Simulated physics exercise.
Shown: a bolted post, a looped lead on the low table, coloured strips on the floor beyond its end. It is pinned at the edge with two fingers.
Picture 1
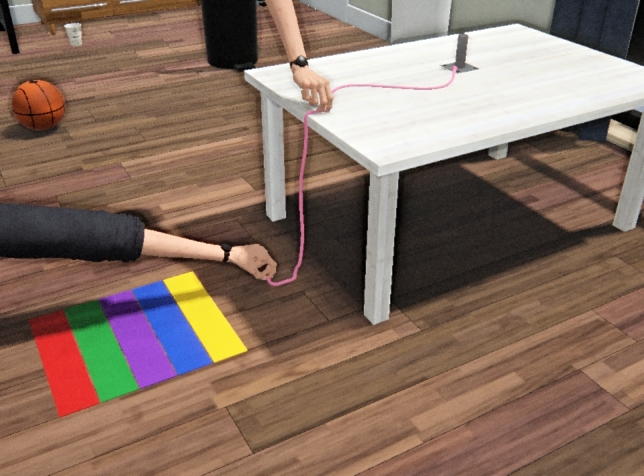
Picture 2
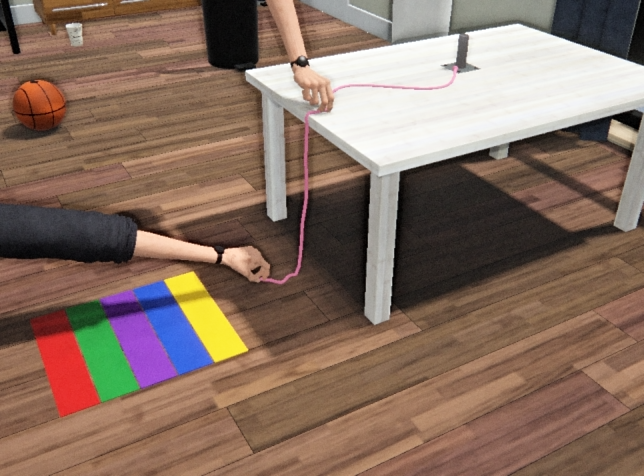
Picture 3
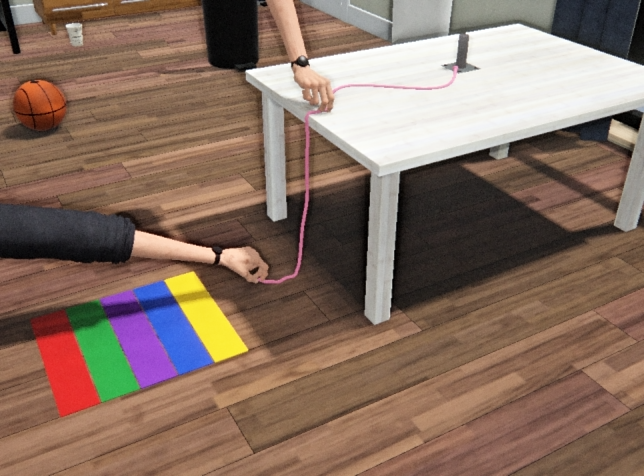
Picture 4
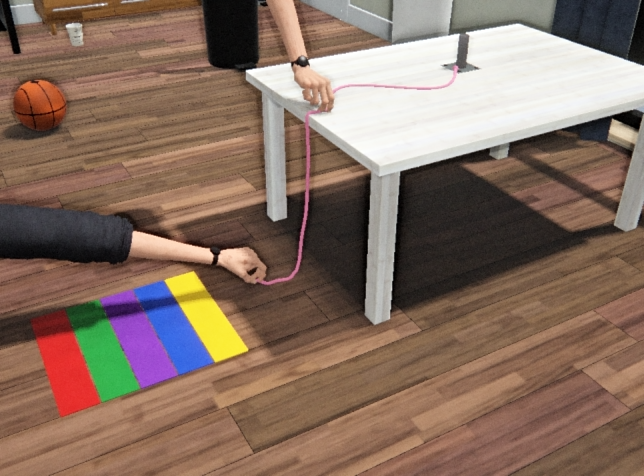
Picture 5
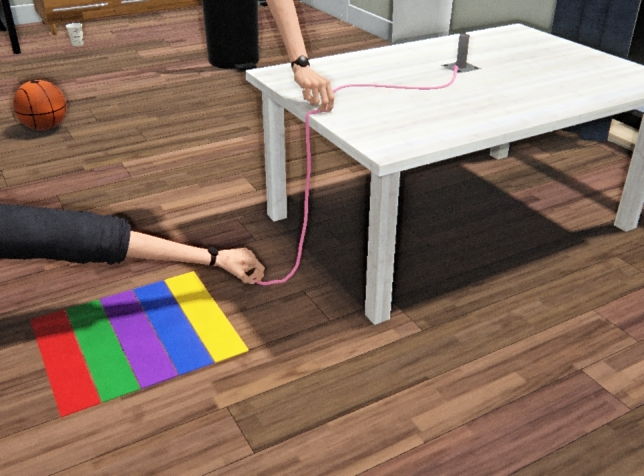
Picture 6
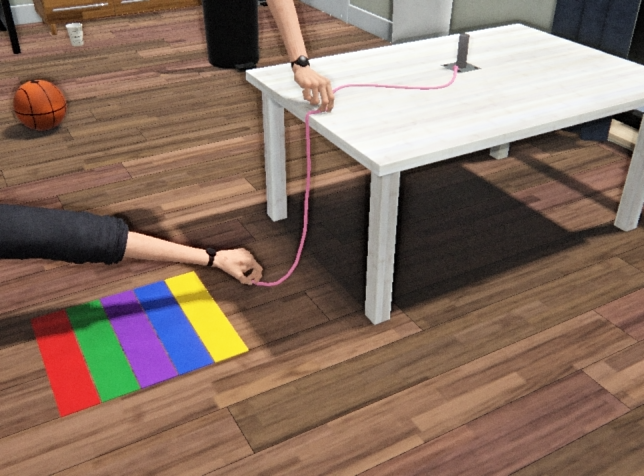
Hand pinning a pink cord at a white table's edge while another hand draws its hanging end very slightly left.
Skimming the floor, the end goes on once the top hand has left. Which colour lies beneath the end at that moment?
Green.
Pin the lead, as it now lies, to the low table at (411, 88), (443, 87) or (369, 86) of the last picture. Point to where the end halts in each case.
Results: (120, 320); (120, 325); (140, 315).
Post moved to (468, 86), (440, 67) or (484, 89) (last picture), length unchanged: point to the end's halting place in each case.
One per try, in order: (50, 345), (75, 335), (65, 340).
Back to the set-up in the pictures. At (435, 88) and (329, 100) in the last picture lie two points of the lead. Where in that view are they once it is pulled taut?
About (404, 82), and the other about (297, 115).
Soon after, end near (166, 308); over blue.
Then, end near (123, 322); over purple.
At full stretch, end near (96, 330); over green. Over green.
